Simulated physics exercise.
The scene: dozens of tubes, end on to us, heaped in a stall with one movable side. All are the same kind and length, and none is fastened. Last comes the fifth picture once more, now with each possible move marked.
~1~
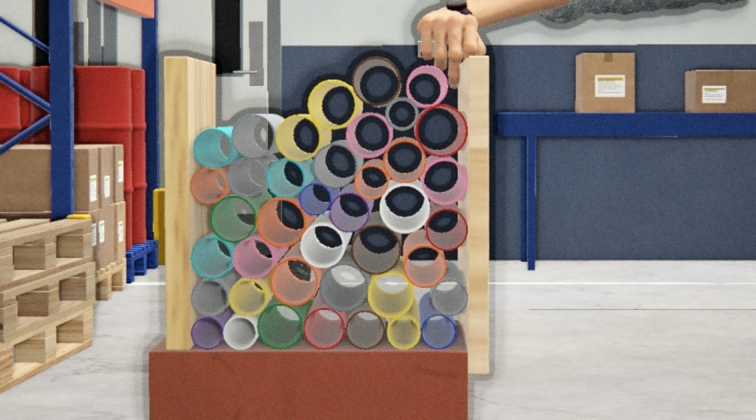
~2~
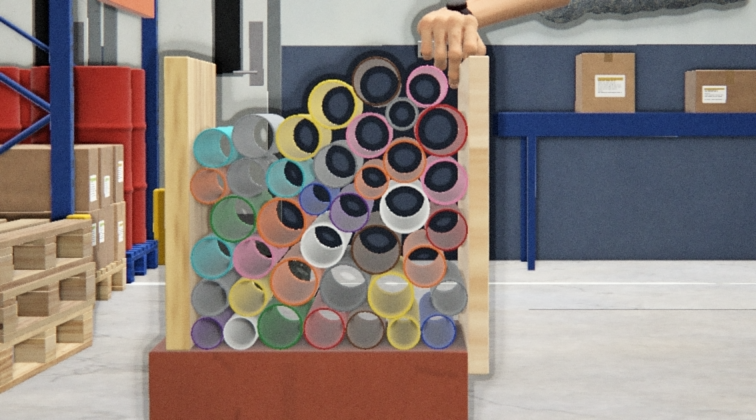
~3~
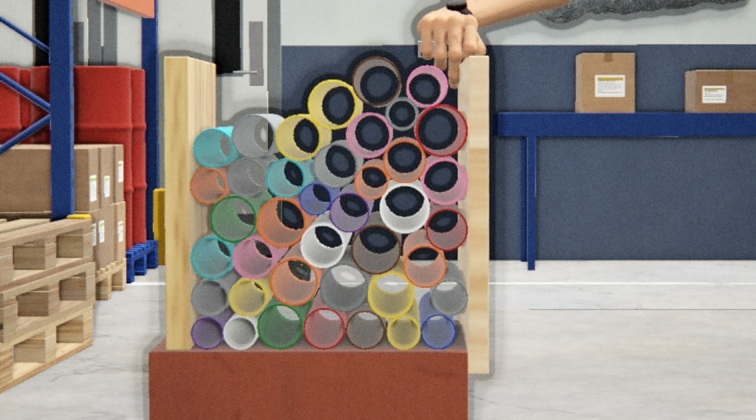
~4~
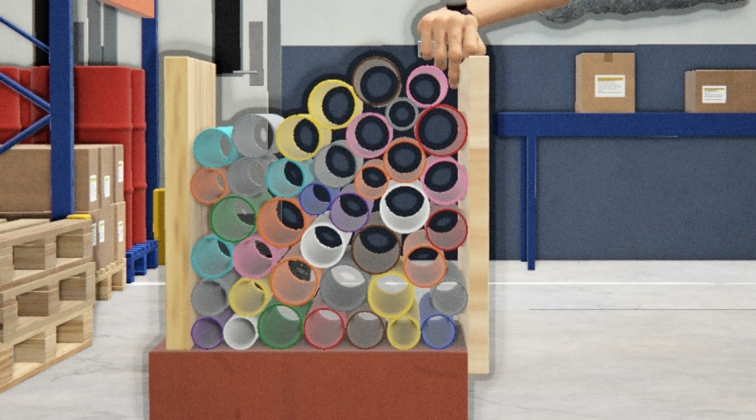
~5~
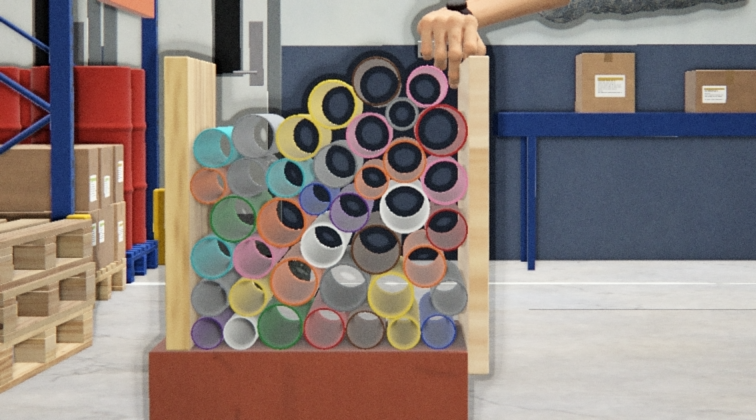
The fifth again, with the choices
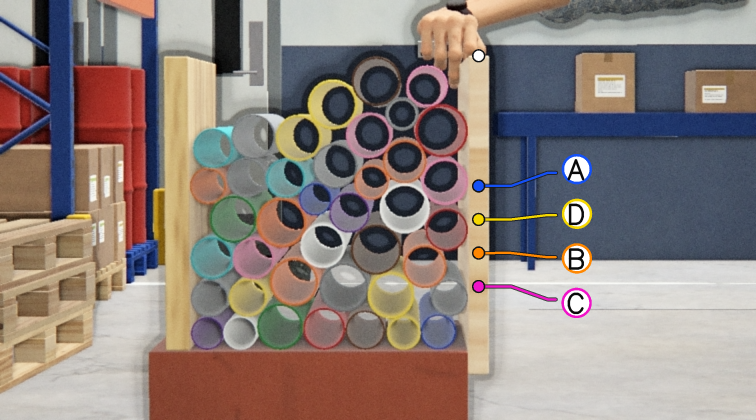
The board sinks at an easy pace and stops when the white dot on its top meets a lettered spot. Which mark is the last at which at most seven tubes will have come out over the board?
At most to A.
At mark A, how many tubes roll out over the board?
With A, four.
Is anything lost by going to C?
Yes, at C.
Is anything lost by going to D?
Yes.
On the copy, A at (478, 186); B at (478, 253); C at (478, 287); D at (478, 219); the white dot at (478, 56).
On A. First, top of the board (468, 117).
Then, top of the board (468, 185).
Finally, top of the board (468, 186), about four out over the board.
By contrast, B eight out over the board; C more than seven out over the board; D eight out over the board.
